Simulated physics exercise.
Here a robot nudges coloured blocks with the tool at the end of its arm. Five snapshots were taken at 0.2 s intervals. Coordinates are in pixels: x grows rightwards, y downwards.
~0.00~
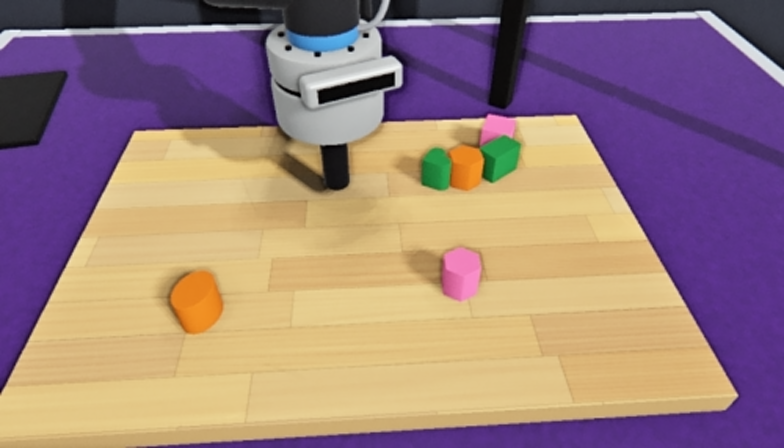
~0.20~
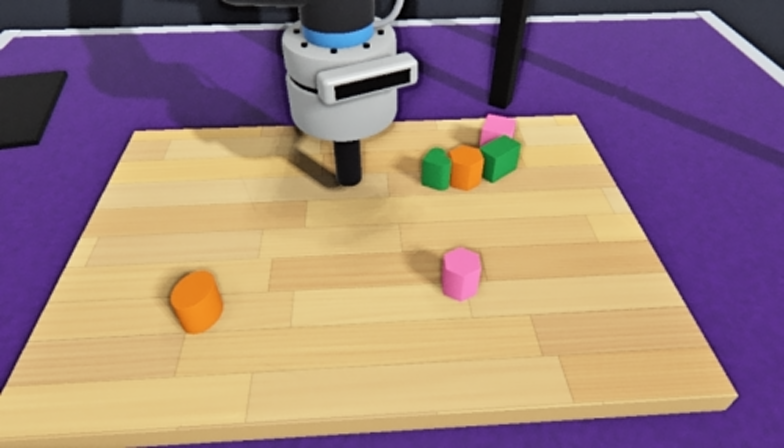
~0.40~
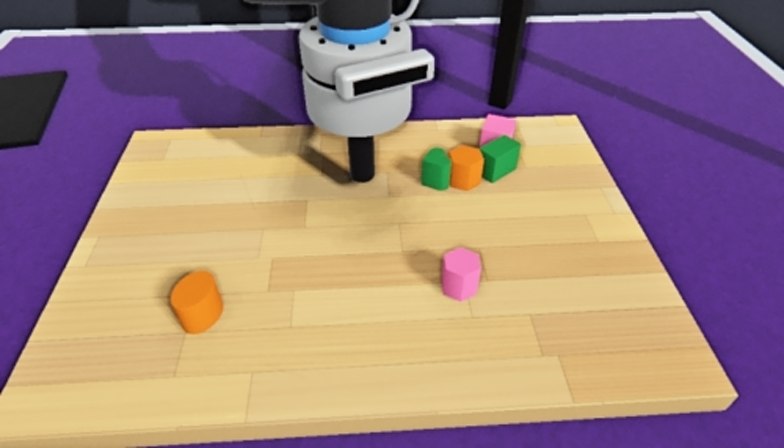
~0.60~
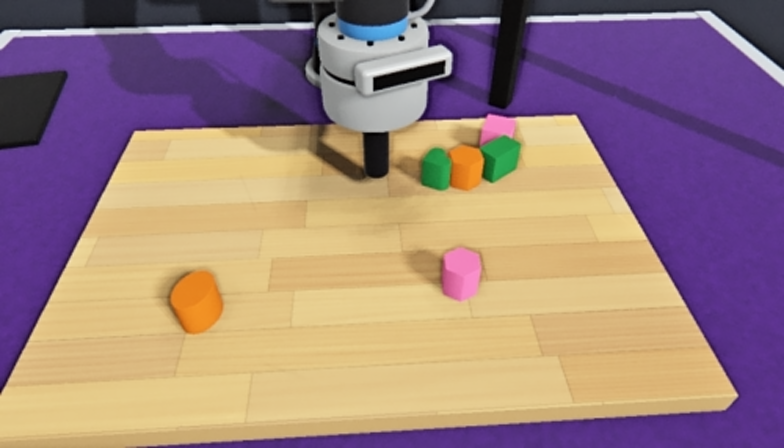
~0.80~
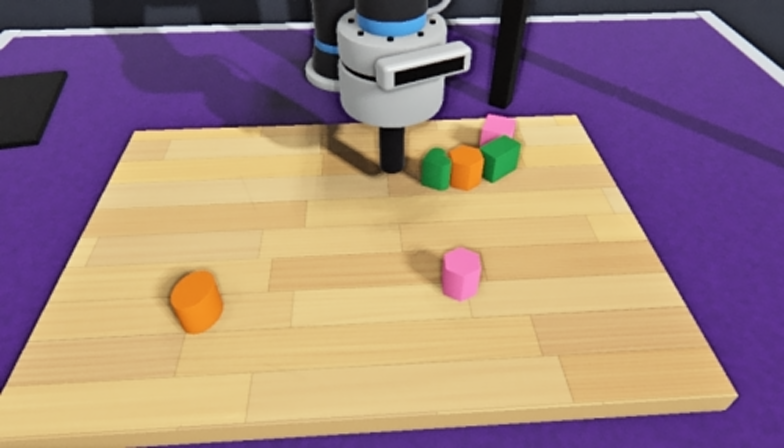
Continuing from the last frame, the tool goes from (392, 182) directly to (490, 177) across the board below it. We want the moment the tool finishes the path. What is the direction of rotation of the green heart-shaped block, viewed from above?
The sense of turning is clockwise.
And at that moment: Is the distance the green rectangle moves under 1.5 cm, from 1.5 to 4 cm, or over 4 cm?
Travel: 1.5-4 cm.
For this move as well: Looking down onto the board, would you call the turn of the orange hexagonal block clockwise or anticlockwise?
The block turns counter-clockwise.
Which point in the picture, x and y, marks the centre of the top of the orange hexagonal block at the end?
My prediction: (503, 168).
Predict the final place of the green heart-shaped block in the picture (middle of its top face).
The middle of its top is at (462, 170).
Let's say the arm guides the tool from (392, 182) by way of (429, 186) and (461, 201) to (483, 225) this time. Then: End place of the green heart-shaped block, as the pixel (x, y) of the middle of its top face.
I'd guess (501, 181).
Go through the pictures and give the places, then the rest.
Tool's lower end (337, 184); green heart-shaped block (437, 157); orange hexagonal block (466, 155); pink four-sided block (500, 124); green rectangle (501, 146), in the first frame.
Tool (349, 180); blocks still, in the second frame.
Tool (363, 176); blocks still, in the third frame.
Tool (377, 172); blocks still, in the fourth frame.
Tool (392, 168); green heart-shaped block (437, 157); orange hexagonal block (466, 155); pink four-sided block (500, 124); green rectangle (501, 146), in the fifth frame.
The first path, step by step. One third of the way, tool (426, 166); green heart-shaped block (449, 162); orange hexagonal block (474, 157), turned 25° anticlockwise.
Two thirds of the way, tool (460, 164); green heart-shaped block (462, 170), turned 40° clockwise; orange hexagonal block (491, 164), turned 60° anticlockwise; green rectangle (507, 146).
At the end, tool (492, 162); green heart-shaped block (462, 170), turned 40° clockwise; orange hexagonal block (503, 168), turned 35° anticlockwise; pink four-sided block (502, 123), turned 15° anticlockwise; green rectangle (522, 144), turned 30° anticlockwise.
